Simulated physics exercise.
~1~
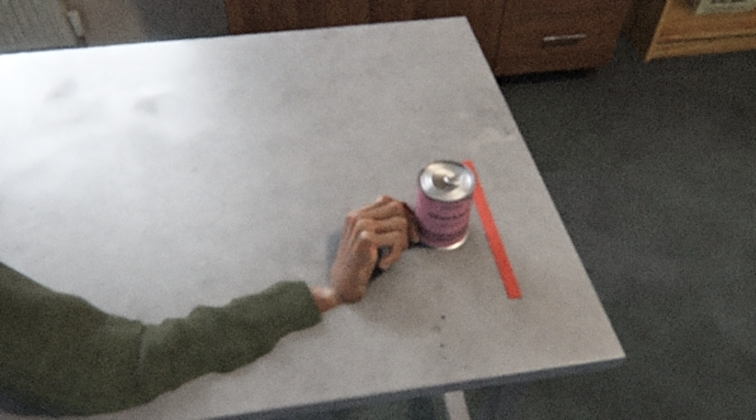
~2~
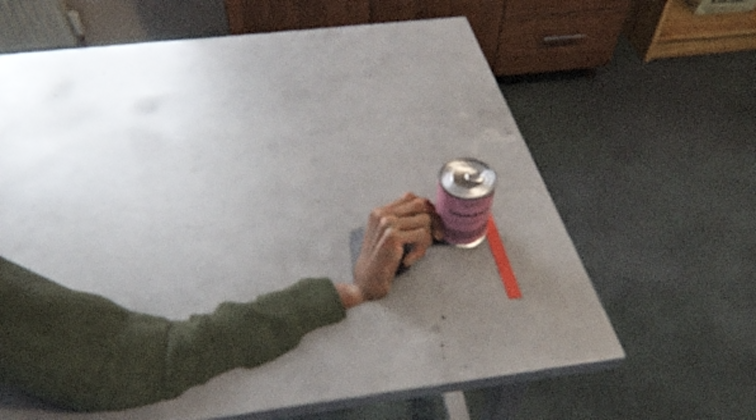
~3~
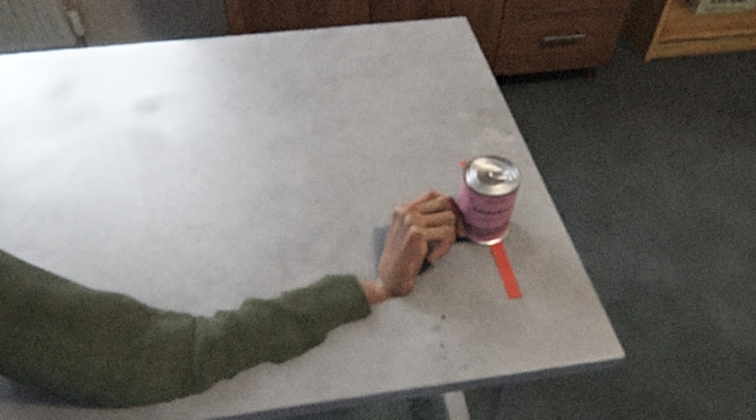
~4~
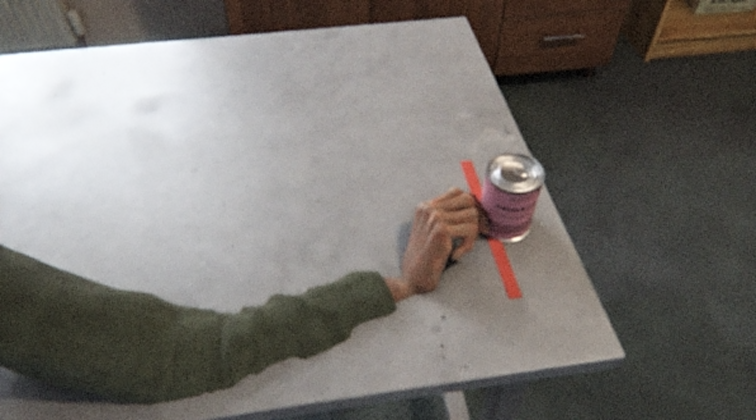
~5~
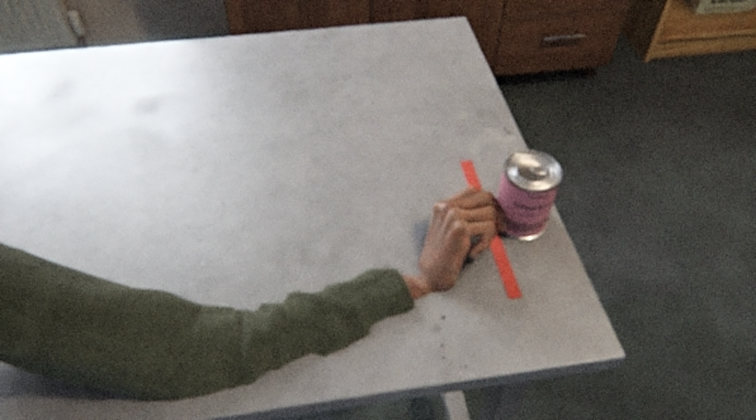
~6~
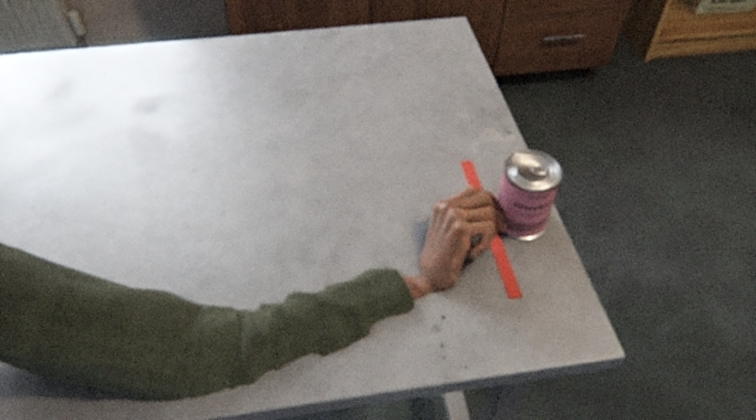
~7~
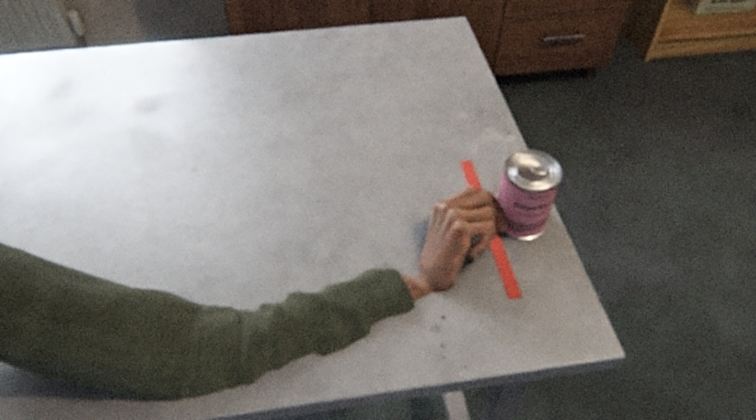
A pink can was slowly pushed to the right by a hand in a green sleeve, sliding across a strip of red tape near the end of a grey table, until it stopped just past the tape, still upright on the tabletop near the edge.
